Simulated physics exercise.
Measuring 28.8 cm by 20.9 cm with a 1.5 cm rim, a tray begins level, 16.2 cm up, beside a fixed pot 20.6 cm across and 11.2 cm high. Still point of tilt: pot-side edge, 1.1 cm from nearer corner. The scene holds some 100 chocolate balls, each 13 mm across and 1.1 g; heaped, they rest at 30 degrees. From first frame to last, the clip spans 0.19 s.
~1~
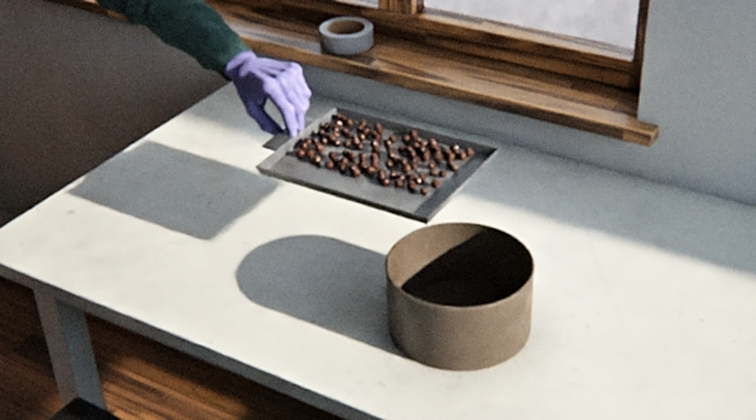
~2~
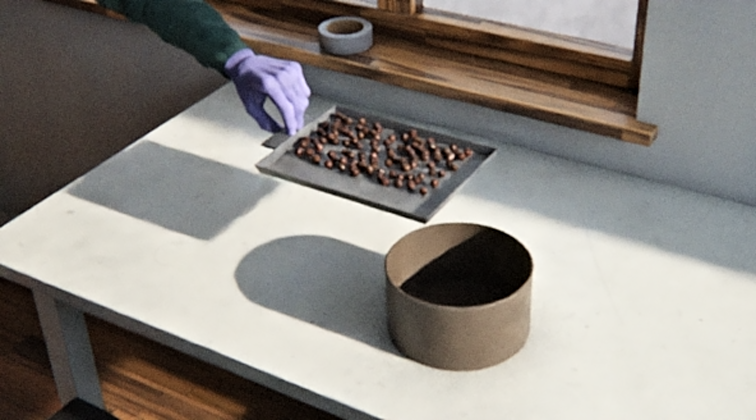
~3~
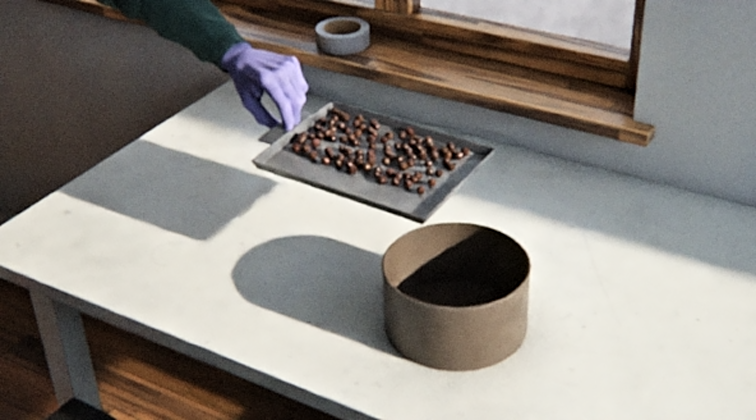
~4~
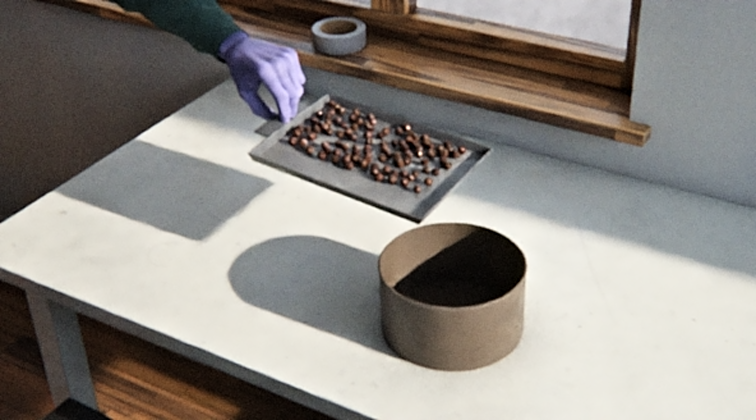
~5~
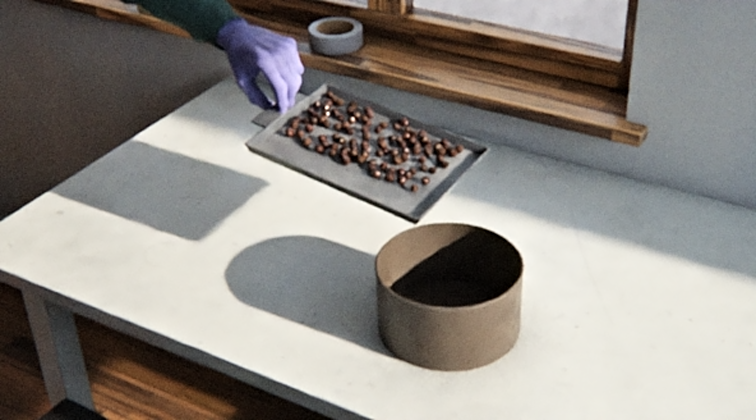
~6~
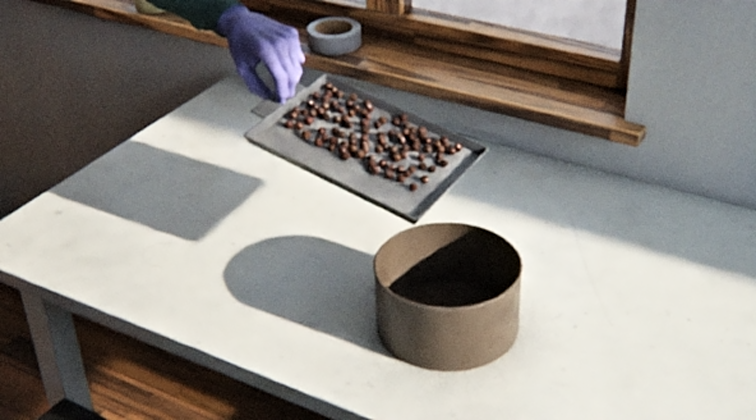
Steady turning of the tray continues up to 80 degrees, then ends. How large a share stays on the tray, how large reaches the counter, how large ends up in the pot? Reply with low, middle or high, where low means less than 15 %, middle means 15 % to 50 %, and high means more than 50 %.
My answer: Tray - low; counter - middle; pot - high.
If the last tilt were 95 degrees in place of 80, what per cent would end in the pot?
I'd put it at close to 60 per cent.
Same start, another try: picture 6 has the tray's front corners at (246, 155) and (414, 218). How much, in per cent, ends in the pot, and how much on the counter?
Split: Pot = 70, counter = 30.
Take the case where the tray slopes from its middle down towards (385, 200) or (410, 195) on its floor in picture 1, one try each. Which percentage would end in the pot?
Estimate: Some 85 % and some 100 % respectively.
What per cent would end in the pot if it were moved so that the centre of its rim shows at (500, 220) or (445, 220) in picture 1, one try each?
I'd say close to 80 percent for the first spot and 65 percent for the second.
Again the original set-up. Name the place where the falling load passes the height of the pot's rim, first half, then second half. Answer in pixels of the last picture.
Around (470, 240), then (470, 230).
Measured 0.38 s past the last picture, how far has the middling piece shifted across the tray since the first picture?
11 cm.
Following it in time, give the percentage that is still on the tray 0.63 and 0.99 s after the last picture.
Around 55 first, about 15 after.
Then, 0.38 s after the last picture, tilt 45 degrees; the tray holds 100 %, the pot 0 %.
Then, 0.63 s after the last picture, tilt 67 degrees; the tray holds 55 %, the pot 20 %.
Then, 0.99 s after the last picture, tilt 80 degrees; the tray holds 15 %, the pot 50 %.
In the end, tray 0 %, counter 40 %, pot 60 %.
